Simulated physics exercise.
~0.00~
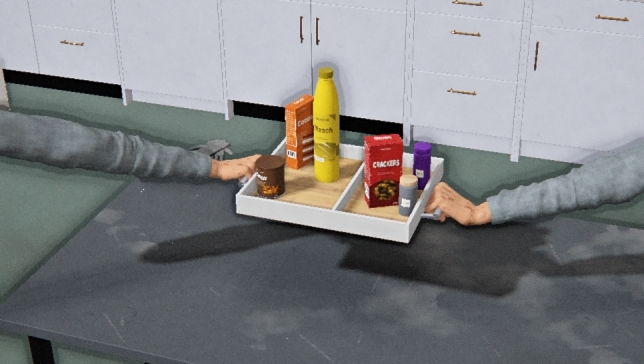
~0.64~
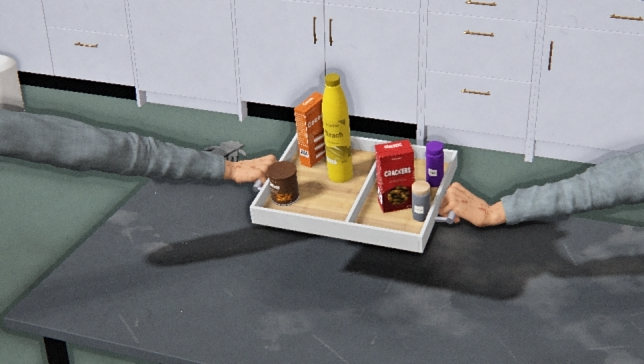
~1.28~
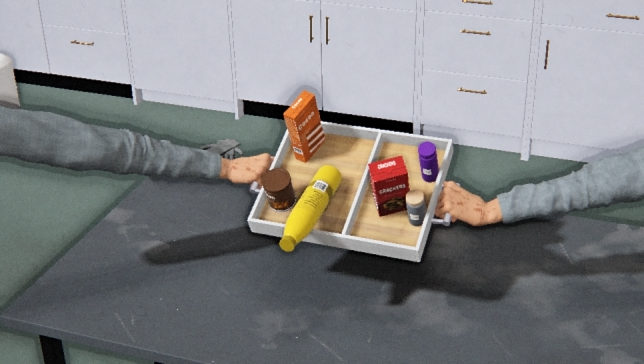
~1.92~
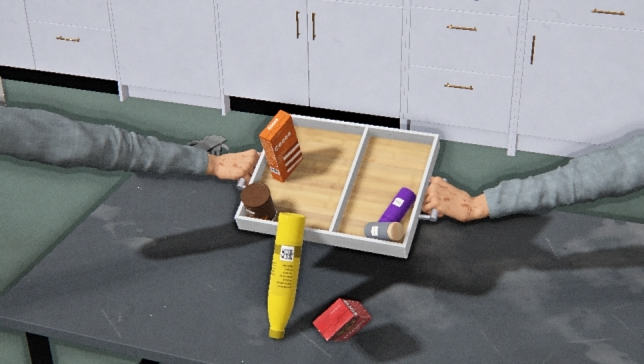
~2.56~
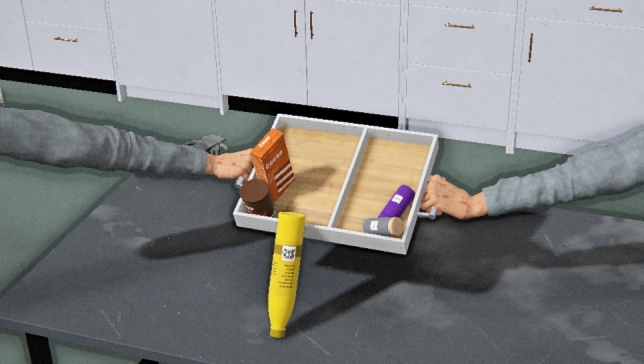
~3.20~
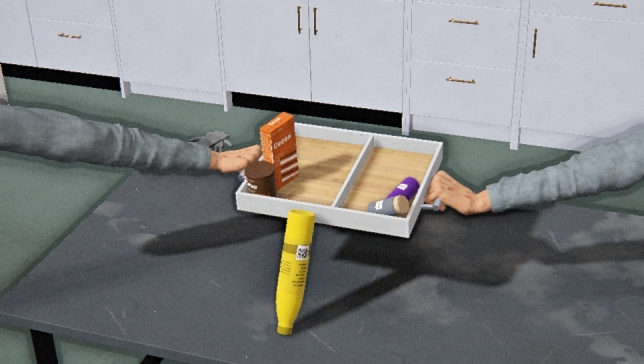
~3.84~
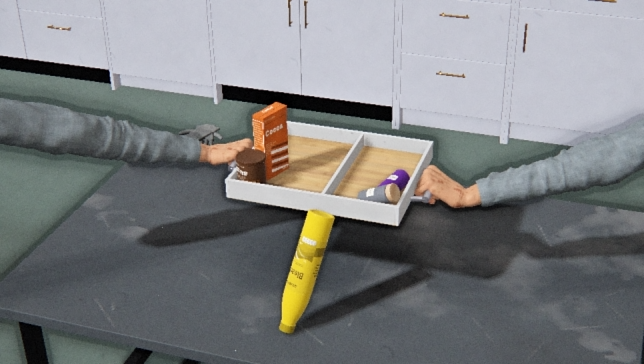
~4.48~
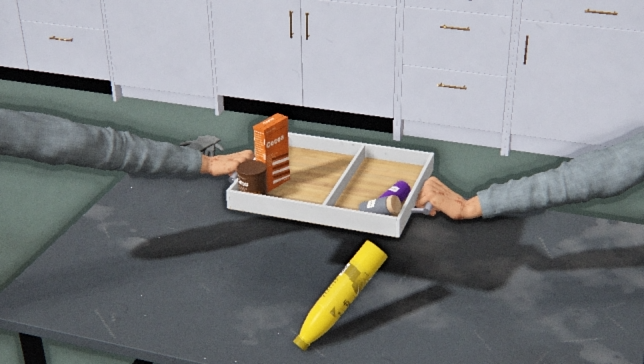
The clip shows two hands tilting a divided serving tray toward the viewer, sending a yellow bottle and a red packet off the near edge while two shakers topple. The tray tilts back, with the orange packet upright beside the brown tin and the bottle below the tray.
